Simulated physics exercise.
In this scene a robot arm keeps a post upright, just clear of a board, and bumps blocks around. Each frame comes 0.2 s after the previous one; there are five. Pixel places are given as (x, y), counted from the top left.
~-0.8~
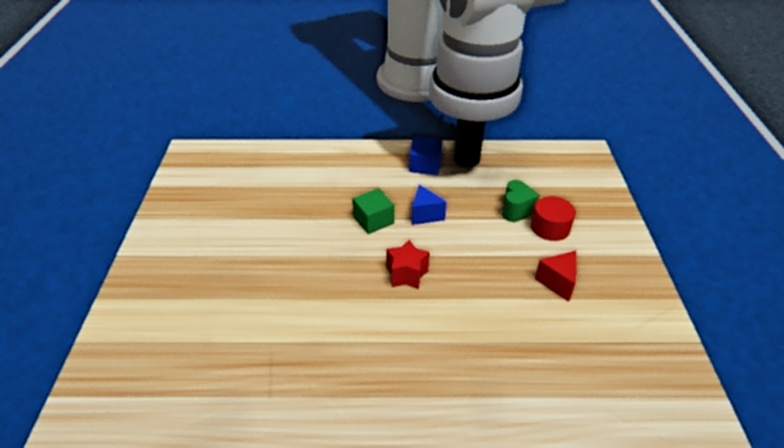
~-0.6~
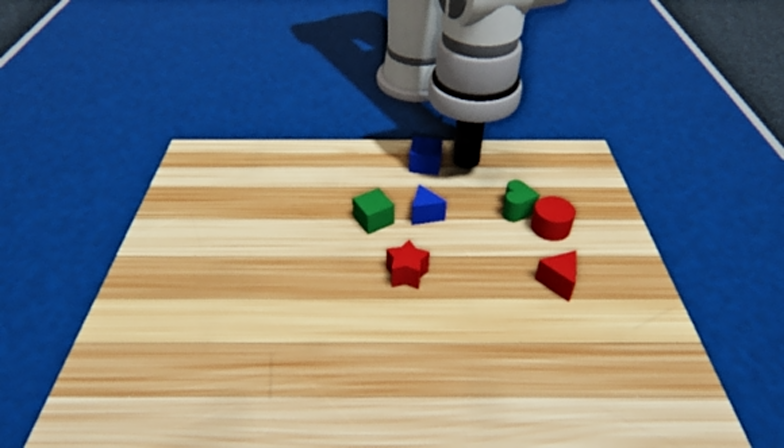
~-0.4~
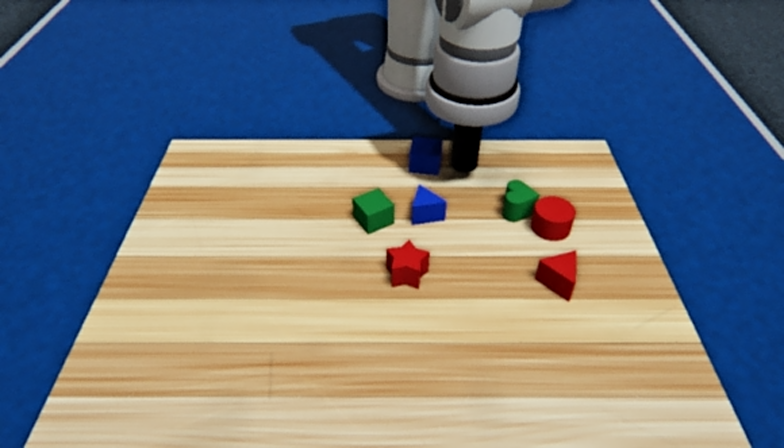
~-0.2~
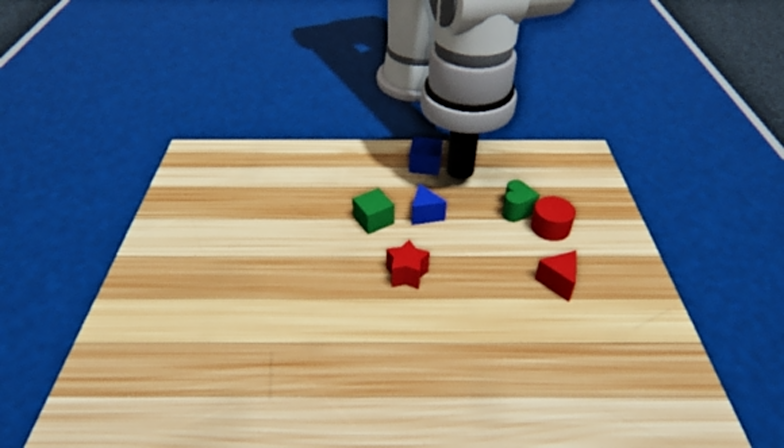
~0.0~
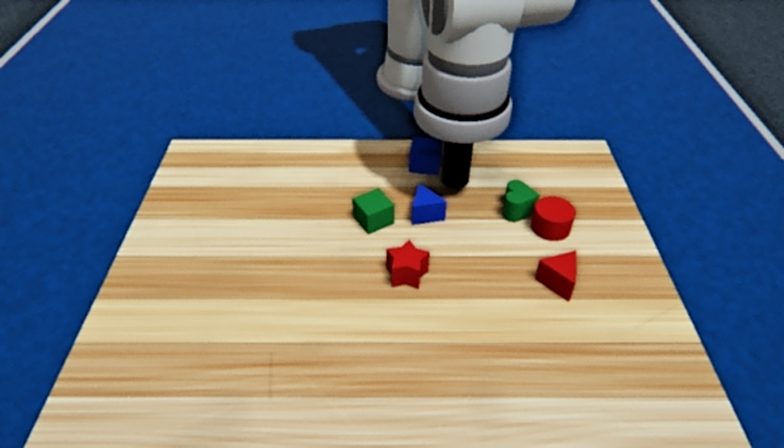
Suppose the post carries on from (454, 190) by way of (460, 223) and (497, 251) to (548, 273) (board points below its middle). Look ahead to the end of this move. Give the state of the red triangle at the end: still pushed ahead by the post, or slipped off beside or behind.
Before the post.
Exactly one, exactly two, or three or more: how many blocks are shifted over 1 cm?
One block moves more than 1 cm.
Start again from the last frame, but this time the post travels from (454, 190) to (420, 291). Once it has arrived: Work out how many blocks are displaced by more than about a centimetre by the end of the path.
There will be two blocks displaced.
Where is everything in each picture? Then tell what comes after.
In the first frame, post's lower end (467, 160); blue triangle (426, 196); red triangle (564, 263).
In the second frame, post (466, 161); blocks still.
In the third frame, post (464, 165); blocks still.
In the fourth frame, post (460, 171); blocks still.
In the fifth frame, post (455, 180); blue triangle (426, 196); red triangle (564, 263).
The first path, step by step. One third of the way, post (462, 213); nothing pushed yet.
Two thirds of the way, post (499, 240); nothing pushed yet.
At the end, post (551, 263); blue triangle still; red triangle (577, 272), turned 15° anticlockwise.
